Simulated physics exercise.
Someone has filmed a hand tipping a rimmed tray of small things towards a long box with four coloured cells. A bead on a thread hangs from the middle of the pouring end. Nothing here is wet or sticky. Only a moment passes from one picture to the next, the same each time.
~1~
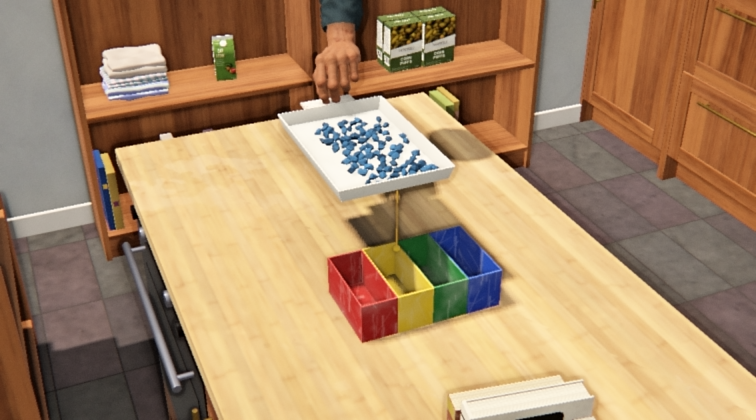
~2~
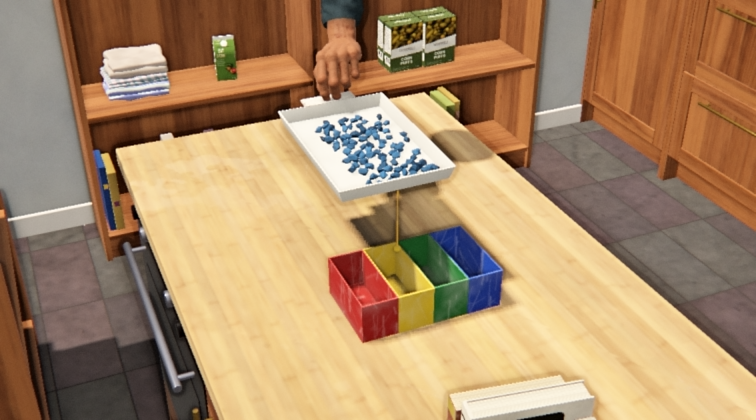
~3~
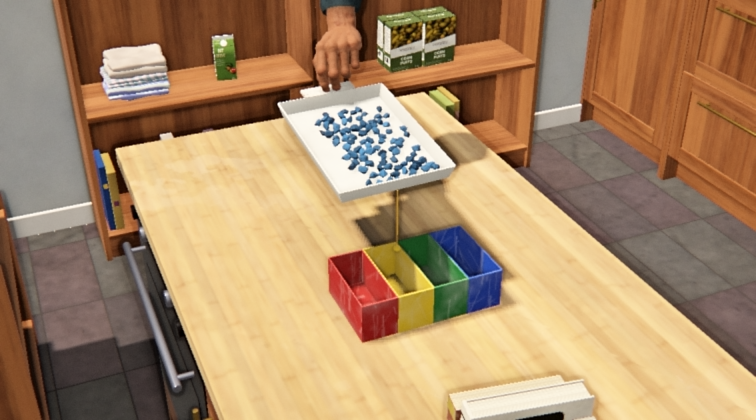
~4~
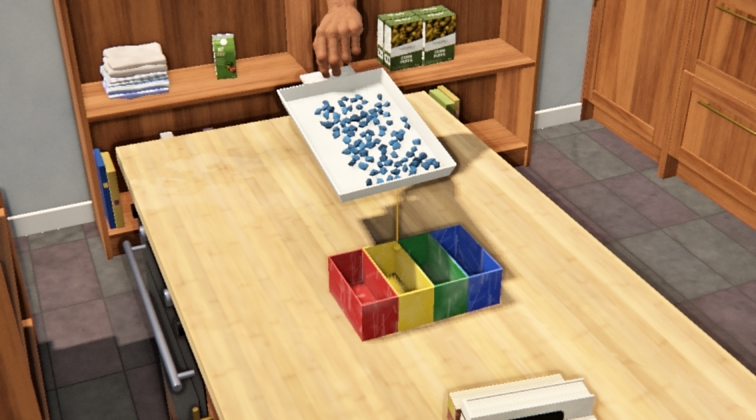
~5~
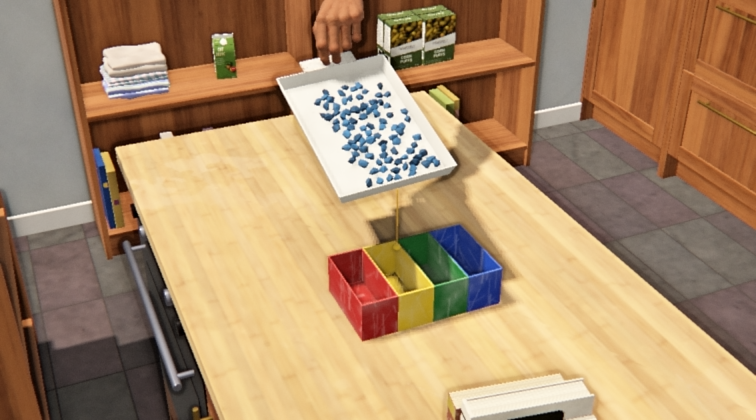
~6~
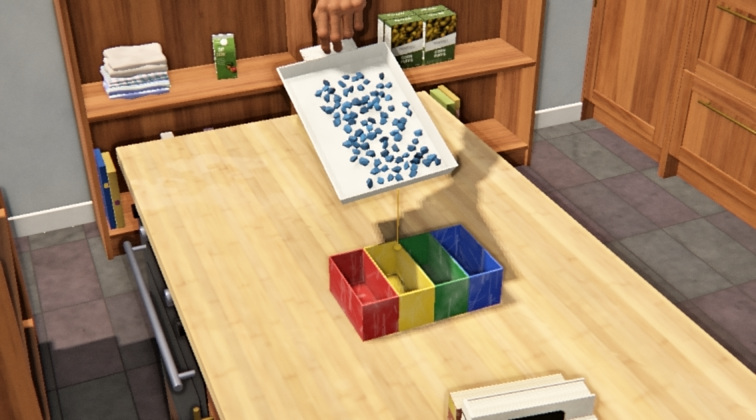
A hand gradually raising the back of a white tray of small blue stones above a box with red, yellow, green and blue cells.
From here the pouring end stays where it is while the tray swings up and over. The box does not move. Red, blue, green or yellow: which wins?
The red one ends fullest.
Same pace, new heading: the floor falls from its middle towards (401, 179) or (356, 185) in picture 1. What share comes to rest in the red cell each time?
Near 0 % and 60 %.
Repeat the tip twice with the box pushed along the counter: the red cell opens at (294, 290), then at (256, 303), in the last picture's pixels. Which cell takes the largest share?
One: Green. Two: The blue one.
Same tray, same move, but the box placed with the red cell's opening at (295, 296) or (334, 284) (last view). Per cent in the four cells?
In turn 90 and 100 in a hundred.
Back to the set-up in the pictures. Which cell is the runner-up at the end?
Next in line is that yellow cell.
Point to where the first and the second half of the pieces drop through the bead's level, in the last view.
The first part at (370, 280); the rest at (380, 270).
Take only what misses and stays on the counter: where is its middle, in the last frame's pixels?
Roughly at (339, 345).
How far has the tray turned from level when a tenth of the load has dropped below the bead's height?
Roughly 85°.
Soon, tray tipped steeply; nearly all on the tray; a stray few falling or outside the box.
A while on, tray tipped past a quarter turn; about a quarter on the tray; about a third in the red cell; a small part in the yellow cell; a stray few in the green cell; about a quarter falling or outside the box.
Towards the end, tray tipped past a quarter turn; about half in the red cell; about a quarter in the yellow cell; a small part in the green cell; a small part falling or outside the box.
Finally, tray tipped past a quarter turn; about half in the red cell; about a quarter in the yellow cell; a small part in the green cell; none in the blue cell; a small part outside the box.
